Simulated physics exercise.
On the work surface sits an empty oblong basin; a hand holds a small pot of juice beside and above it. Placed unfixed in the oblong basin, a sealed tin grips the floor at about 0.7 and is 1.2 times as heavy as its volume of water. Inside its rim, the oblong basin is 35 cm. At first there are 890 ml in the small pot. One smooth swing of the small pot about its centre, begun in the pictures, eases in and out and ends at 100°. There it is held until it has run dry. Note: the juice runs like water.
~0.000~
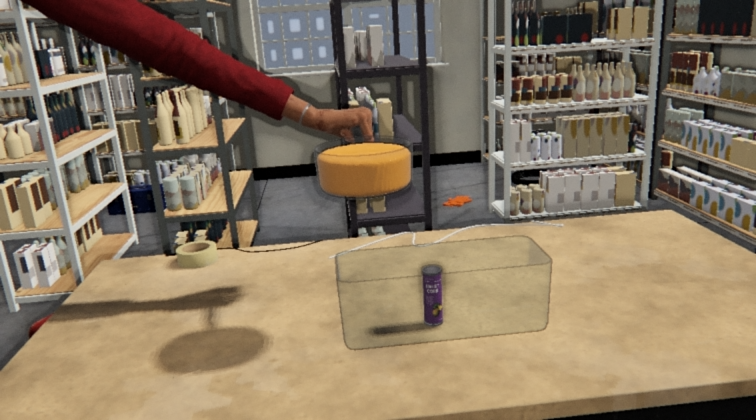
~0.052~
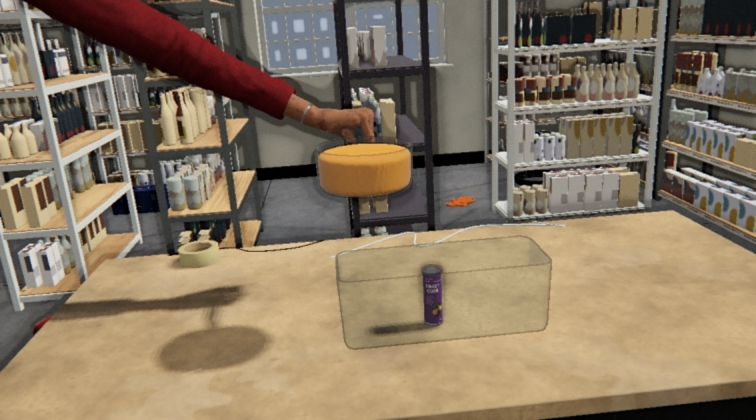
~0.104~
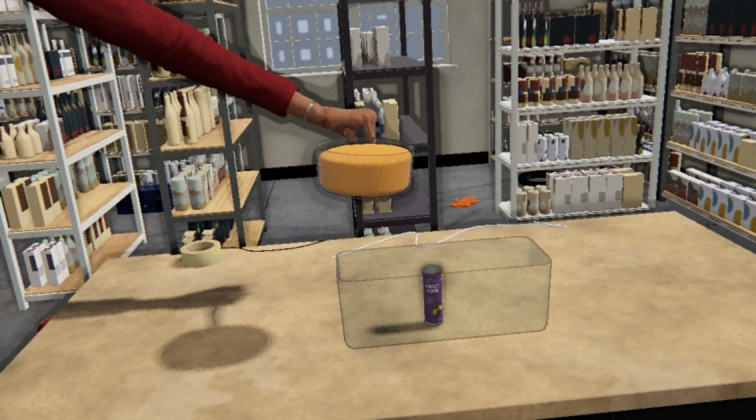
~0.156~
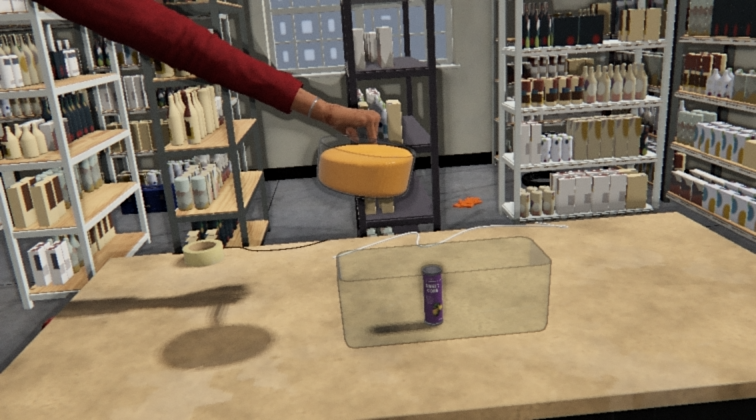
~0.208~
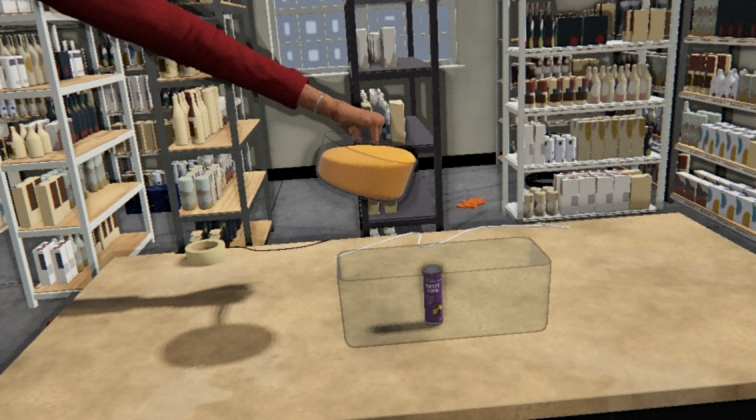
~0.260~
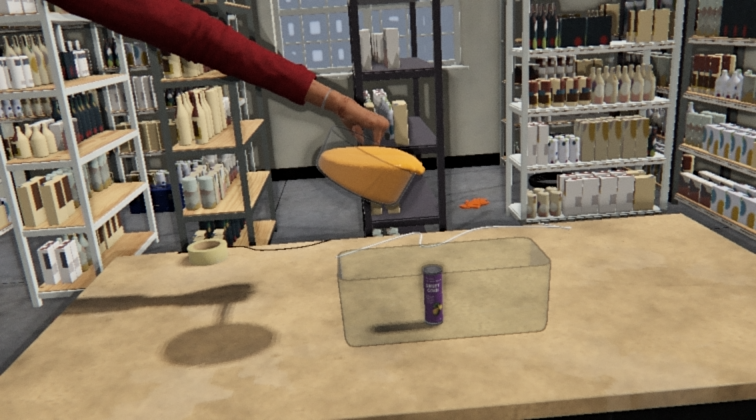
A round orange pot held by a red-sleeved arm tilting steadily down to the right above a clear basin on a table.
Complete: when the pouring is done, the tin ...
... is still on its feet.
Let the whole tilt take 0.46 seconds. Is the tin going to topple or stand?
After the tilt, the tin is still standing.
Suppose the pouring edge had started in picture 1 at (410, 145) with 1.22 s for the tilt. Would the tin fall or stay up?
Result: Tin upright.
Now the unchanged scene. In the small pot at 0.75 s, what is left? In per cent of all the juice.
Around 6 percent of it.
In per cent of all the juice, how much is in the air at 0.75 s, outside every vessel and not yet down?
Around 8 per cent of the liquid is in flight.
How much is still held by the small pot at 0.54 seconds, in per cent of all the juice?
24 %.
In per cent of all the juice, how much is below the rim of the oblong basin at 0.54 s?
Roughly 26 percent.
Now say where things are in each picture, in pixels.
In the first picture, it leans 0°; its right rim is at (411, 143); the juice meets the walls at (317, 156) and (409, 149); the oblong basin's rim runs from (336, 268) to (541, 249); the tin's top is at (432, 272).
In the second picture, it leans 1°; its right rim is at (411, 144); the juice meets the walls at (317, 156) and (410, 150).
In the third picture, it leans 5°; its right rim is at (413, 148); the juice meets the walls at (319, 155) and (411, 151).
In the fourth picture, it leans 12°; its right rim is at (414, 153); the juice meets the walls at (320, 155) and (412, 153).
In the fifth picture, it leans 20°; its right rim is at (416, 161); the juice meets the walls at (320, 155) and (415, 157); 1 per cent is over the edge.
In the sixth picture, it leans 30°; its right rim is at (416, 170); the juice meets the walls at (320, 154) and (413, 164); 6 per cent is over the edge.
After 0.54 s the tilt is 88° and 24 per cent is still to pour; the tin stands where it began.
After 0.75 s the tilt is 100° and 6 per cent is still to pour; the tin stands where it began.
After 0.96 s the tilt is 100° and 1 per cent is still to pour; the tin stands where it began.
After 1.20 s the tilt is 100° and 0 per cent is still to pour; the tin stands where it began.
In the end the tin stands where it began.
